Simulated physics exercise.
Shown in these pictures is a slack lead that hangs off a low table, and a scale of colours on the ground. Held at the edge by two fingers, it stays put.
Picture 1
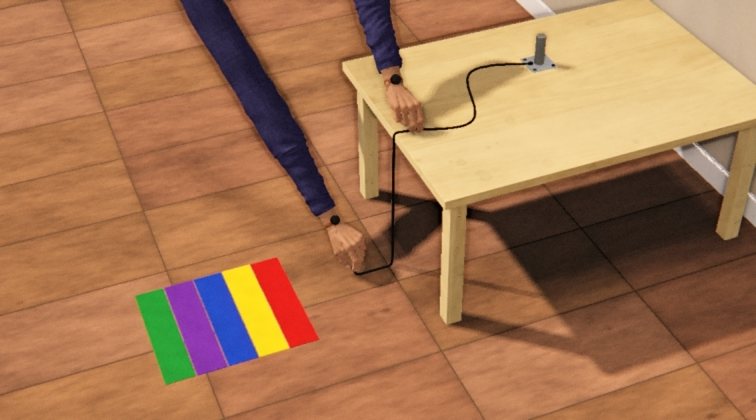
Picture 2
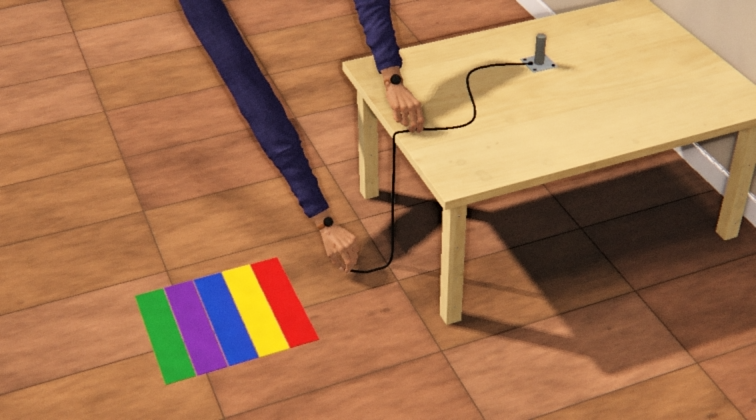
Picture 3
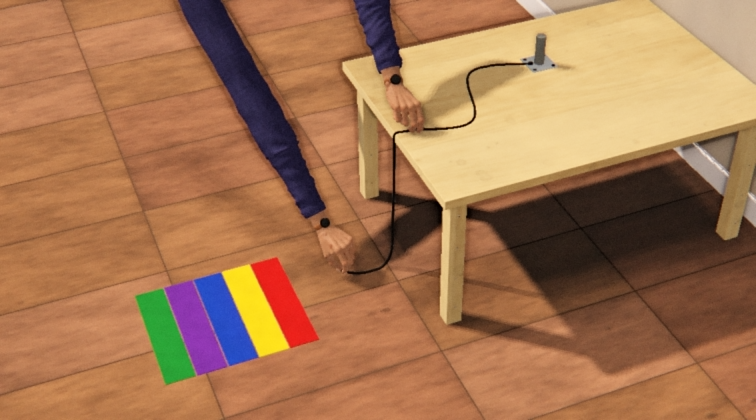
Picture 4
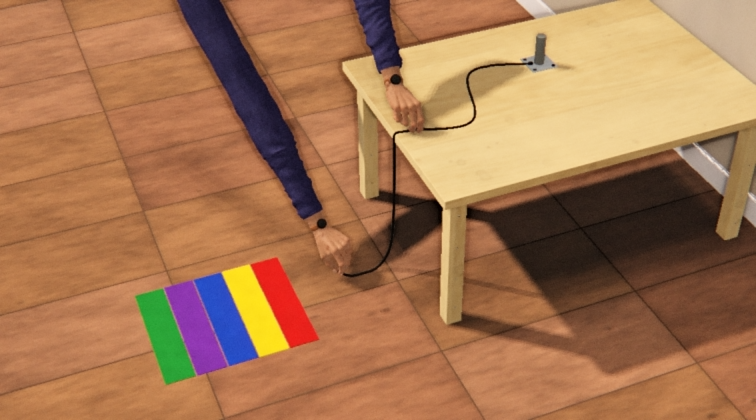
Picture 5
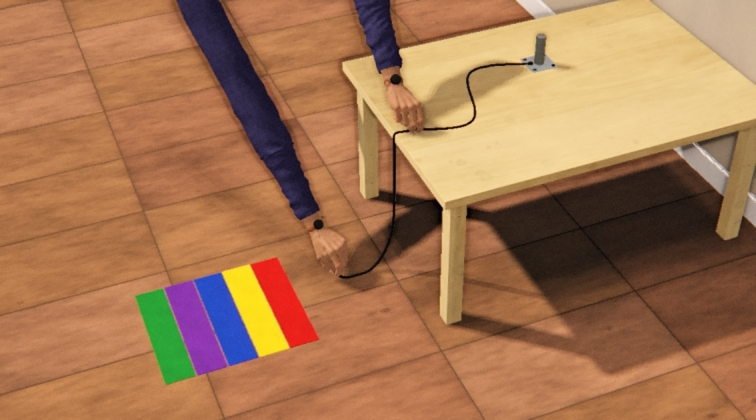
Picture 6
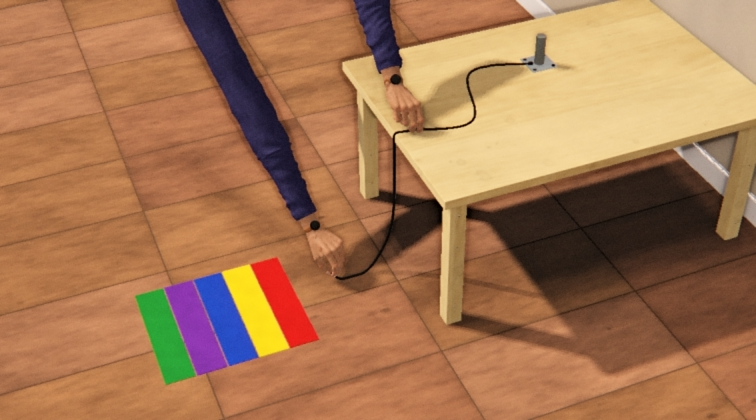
On the floor beside a low table, a hand slowly draws a black lead slightly left.
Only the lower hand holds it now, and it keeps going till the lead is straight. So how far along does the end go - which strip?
Along to the purple strip.
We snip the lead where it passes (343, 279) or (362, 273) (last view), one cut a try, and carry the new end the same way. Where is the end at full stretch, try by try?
In turn, around (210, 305) and around (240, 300).
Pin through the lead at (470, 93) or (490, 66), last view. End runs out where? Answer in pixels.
First (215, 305), then (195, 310).
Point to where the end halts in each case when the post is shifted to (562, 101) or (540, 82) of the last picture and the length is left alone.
The spots are about (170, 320) and (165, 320).
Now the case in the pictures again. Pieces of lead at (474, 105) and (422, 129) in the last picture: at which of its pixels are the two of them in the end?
They go to (433, 106) and to (367, 145).
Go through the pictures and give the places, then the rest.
End (352, 267); red (297, 328); yellow (267, 337); blue (237, 345); purple (206, 354); green (175, 364), in the first picture.
End (345, 269); lead through (502, 65) (470, 91) (460, 127) (394, 141) (393, 198) (392, 254), in the second picture.
End (342, 270), in the third picture.
End (338, 271); lead through (502, 65) (470, 91) (460, 127) (394, 141) (394, 198) (387, 255), in the fourth picture.
End (335, 272), in the fifth picture.
End (332, 273); lead through (502, 65) (470, 91) (460, 127) (394, 141) (394, 198) (379, 255), in the sixth picture.
Soon after, end near (240, 299); over yellow.
Then, end near (209, 308); over blue.
At full stretch, end near (189, 313); over purple. It gets as far as the purple strip.
